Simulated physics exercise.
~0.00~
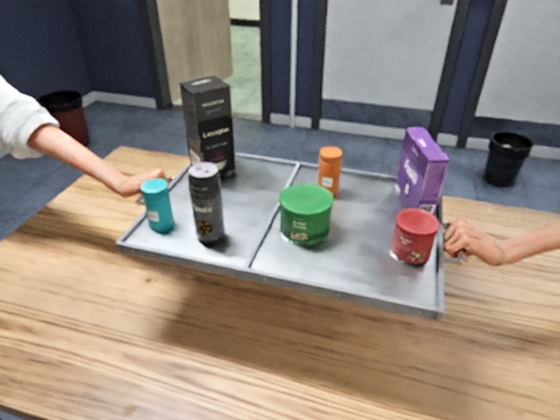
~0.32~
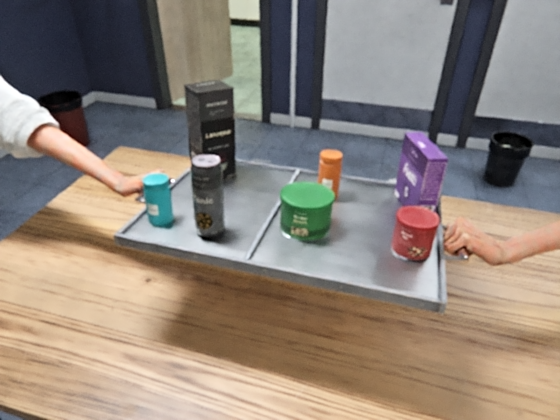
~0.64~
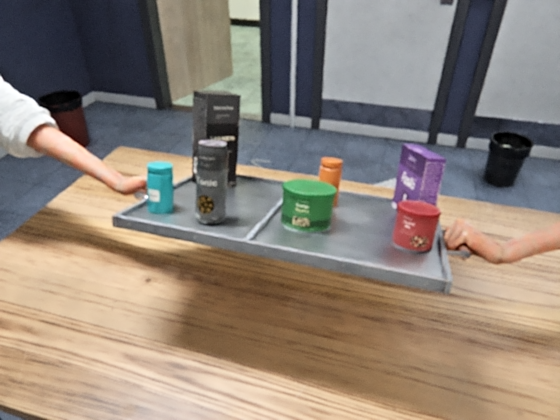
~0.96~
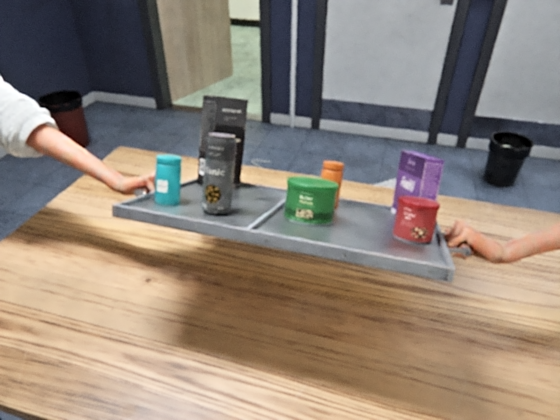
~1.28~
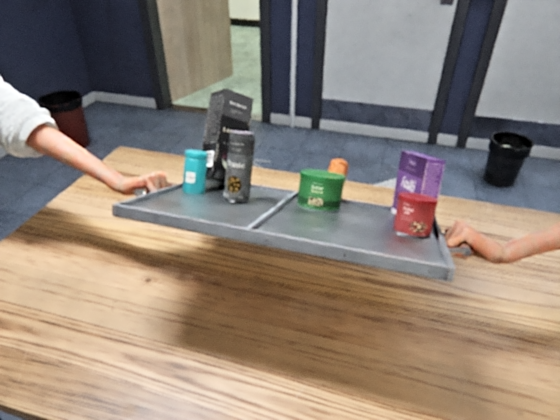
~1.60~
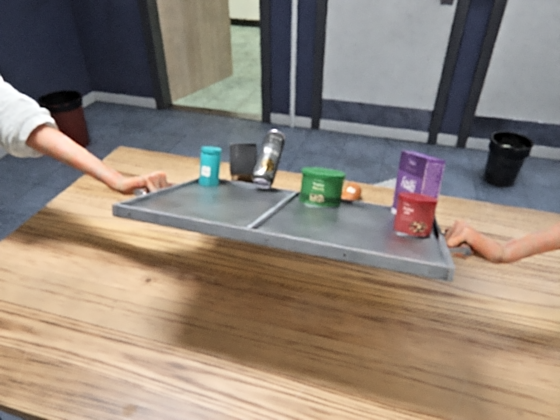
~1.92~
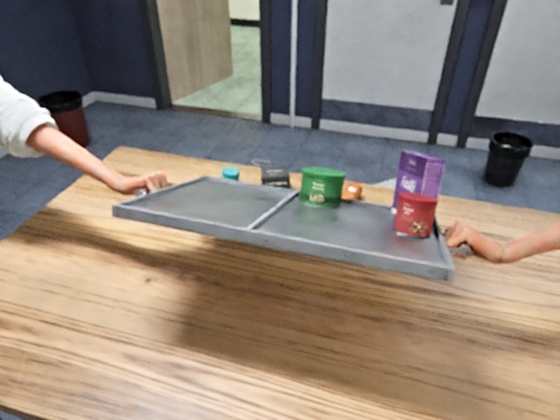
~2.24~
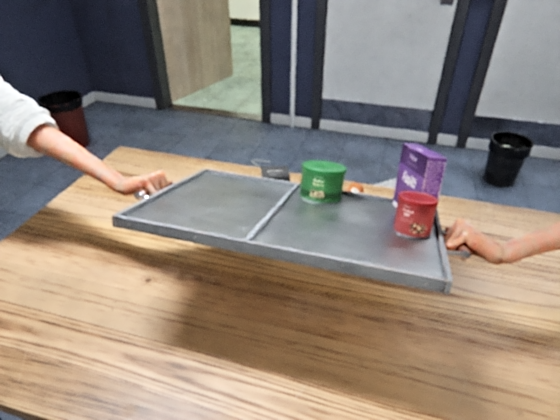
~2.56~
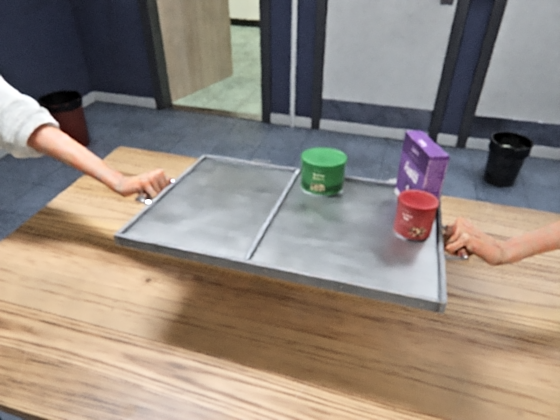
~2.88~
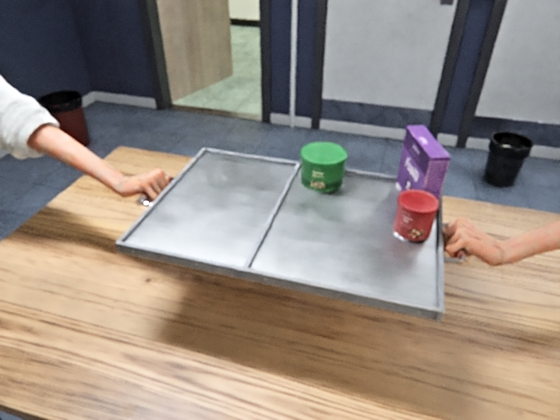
The clip opens on two hands holding a grey divided tray above a wooden table, loaded with a turquoise shaker, grey can, black carton, green tub, orange shaker, purple packet and red tin. The hands keep their grip as the far edge dips. The turquoise shaker, can and carton slide away from the viewer, and the orange shaker tips onto its side. The carton and can topple over the far rim, then the turquoise shaker follows, while the green tub slides back. As the tray levels, only the tub, tin and upright packet remain on it.
